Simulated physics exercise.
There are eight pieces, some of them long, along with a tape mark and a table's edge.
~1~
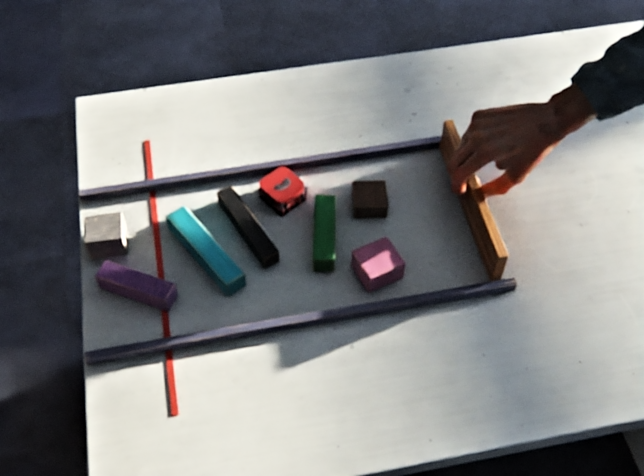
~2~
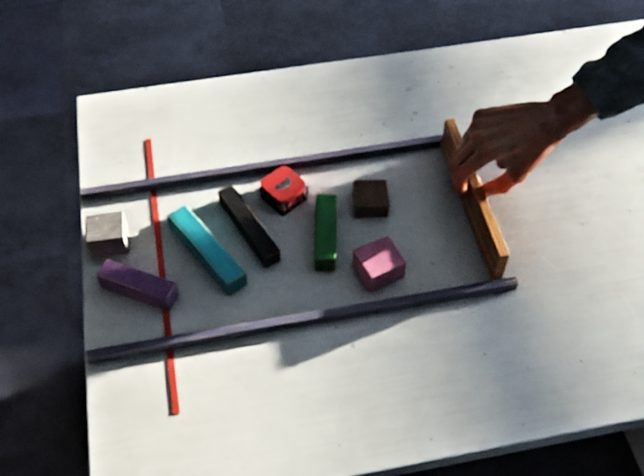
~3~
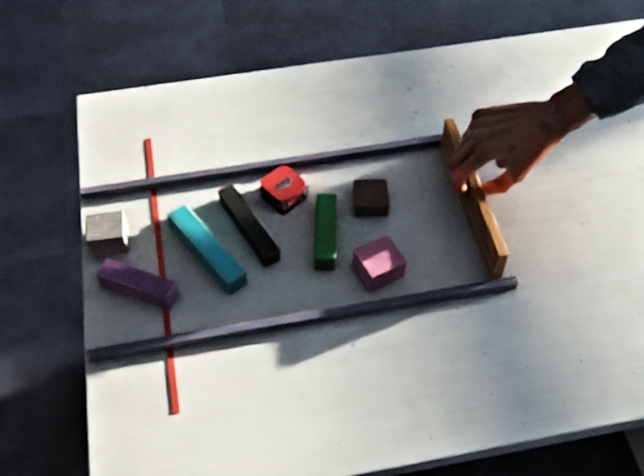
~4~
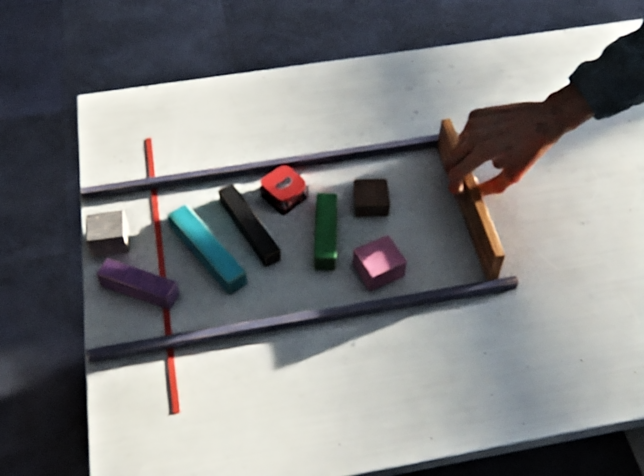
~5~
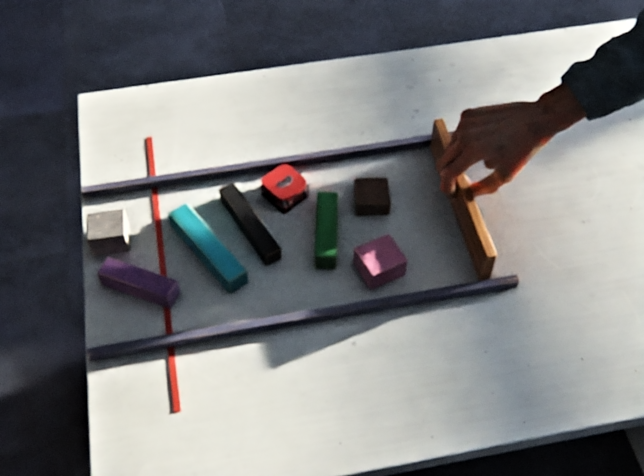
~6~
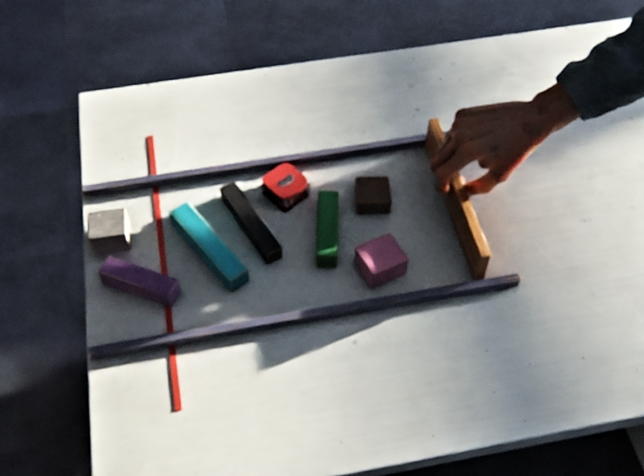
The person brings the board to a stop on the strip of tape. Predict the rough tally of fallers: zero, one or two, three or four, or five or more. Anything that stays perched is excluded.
Tally: Three or four.
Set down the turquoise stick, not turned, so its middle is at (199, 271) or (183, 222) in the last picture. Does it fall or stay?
First spot: It remains in place; second spot: It comes off.
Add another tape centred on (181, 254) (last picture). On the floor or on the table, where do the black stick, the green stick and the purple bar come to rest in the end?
In this case the black stick does not drop; next, the green stick does not drop; last, the purple bar drops.
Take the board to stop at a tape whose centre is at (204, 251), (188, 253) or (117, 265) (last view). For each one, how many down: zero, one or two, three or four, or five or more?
Counts for the three tries are either one or two, either one or two and five or more.
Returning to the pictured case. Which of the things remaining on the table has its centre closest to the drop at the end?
Black stick.
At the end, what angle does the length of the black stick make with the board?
Around 5 degrees.
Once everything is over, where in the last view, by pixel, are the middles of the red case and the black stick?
(139, 200), and the other (93, 244).
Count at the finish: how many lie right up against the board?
Contact count: 3.
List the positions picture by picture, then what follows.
The first frame shows grey block (106, 235); purple bar (137, 286); turquoise stick (205, 250); board (471, 198); tape (160, 262).
The second frame shows purple bar (138, 285); black stick (249, 225).
The third frame shows turquoise stick (207, 248); red case (284, 190).
The fourth frame shows grey block (108, 233); board (468, 197).
The fifth frame shows purple bar (139, 283); brown block (372, 197).
The sixth frame shows grey block (110, 231); purple bar (140, 282); turquoise stick (209, 246); board (455, 197); tape (163, 257).
Early on, none off yet; grey block at rest near (110, 231); purple bar at rest near (140, 282); turquoise stick at rest near (209, 246).
A while later, none off yet; grey block at rest near (110, 231); purple bar travelled a little near (116, 282); turquoise stick travelled a little near (165, 257).
Finally, the number that fall off is three or four; lost, turquoise stick, purple bar and grey block.
